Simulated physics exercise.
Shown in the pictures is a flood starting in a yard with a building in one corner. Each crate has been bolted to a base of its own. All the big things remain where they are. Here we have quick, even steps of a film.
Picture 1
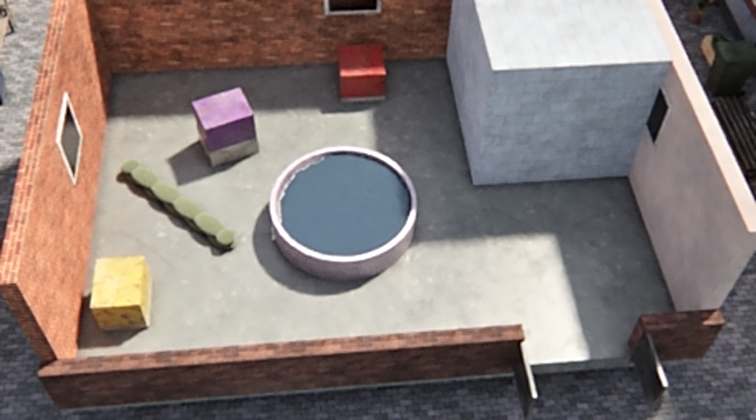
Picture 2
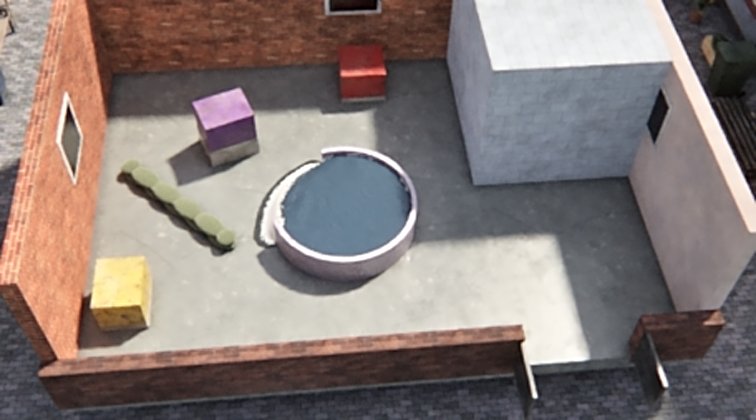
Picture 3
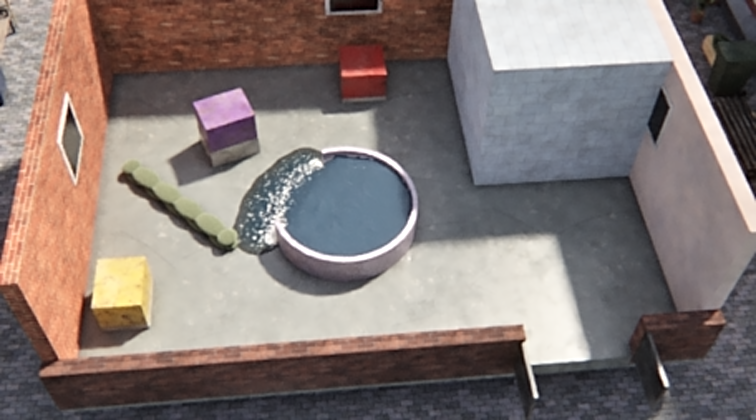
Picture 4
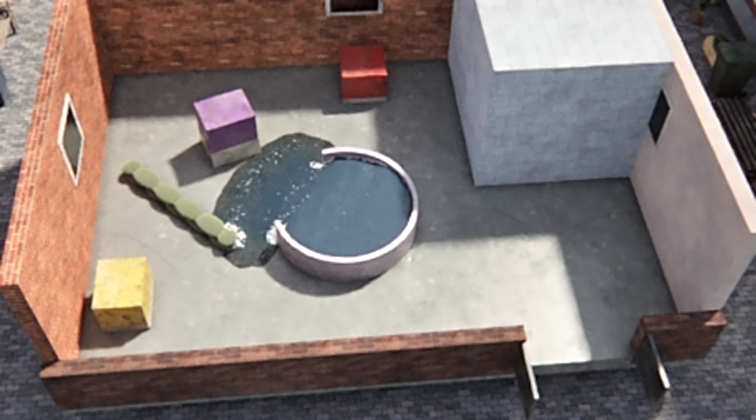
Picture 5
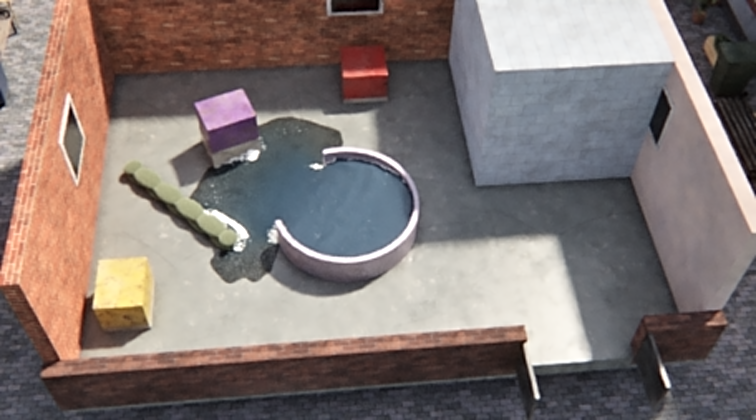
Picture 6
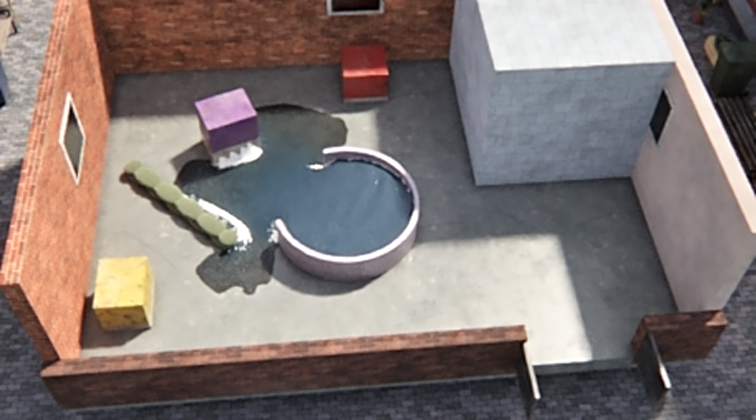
In a walled yard with a pale building in one corner, the left side of a round pool opened, and water poured out, spreading across the ground around the purple block and against the green hedge.
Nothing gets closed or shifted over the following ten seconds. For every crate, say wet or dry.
In order: The yellow crate has no water on it afterwards; the red crate has water on it afterwards; the purple crate has no water on it afterwards.
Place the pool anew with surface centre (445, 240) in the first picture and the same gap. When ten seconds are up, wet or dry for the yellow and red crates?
I reckon the yellow one is overrun, while the red one is overrun.
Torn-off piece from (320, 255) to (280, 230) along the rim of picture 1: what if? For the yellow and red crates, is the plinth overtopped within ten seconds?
As I see it, yellow is doused and red stays clear.
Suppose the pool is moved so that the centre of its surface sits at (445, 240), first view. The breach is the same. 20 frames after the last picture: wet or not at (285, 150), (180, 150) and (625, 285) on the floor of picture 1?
First drenched; next drenched; last unwetted.
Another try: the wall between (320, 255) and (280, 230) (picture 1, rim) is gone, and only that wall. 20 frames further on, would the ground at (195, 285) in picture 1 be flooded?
Logged for the spot: In a puddle.
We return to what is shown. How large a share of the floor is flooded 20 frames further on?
Around 30 in a hundred.
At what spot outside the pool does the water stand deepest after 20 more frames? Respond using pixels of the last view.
Deepest point: About (125, 80).
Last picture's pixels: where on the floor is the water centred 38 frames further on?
It's close to (269, 164).
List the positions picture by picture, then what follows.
In the first frame, the round pool at (344, 204) is whole and still.
In the second frame, the front is at (265, 243), out from the gap at (285, 194).
In the third frame, water pours out at (286, 195) and has run to (247, 247).
In the fourth frame, water pours out at (286, 197) and has run to (302, 138).
In the fifth frame, water pours out at (287, 197) and has run to (278, 122).
In the sixth frame, the front is at (278, 109), out from the gap at (287, 196).
A moment on, water covers 15 % of the floor; the yellow crate water round its plinth, the red crate water round its plinth, the purple crate water round its plinth.
Next, water covers 25 % of the floor; the yellow crate water round its plinth, the red crate water round its plinth, the purple crate water round its plinth.
Then, water covers 30 % of the floor; the yellow crate water round its plinth, the red crate water round its plinth, the purple crate water round its plinth.
Later, water covers 50 % of the floor; the yellow crate water round its plinth, the red crate water round its plinth, the purple crate water round its plinth.
In the end, water covers 75 % of the floor; the yellow crate stayed above the water, the red crate was topped, the purple crate stayed above the water.
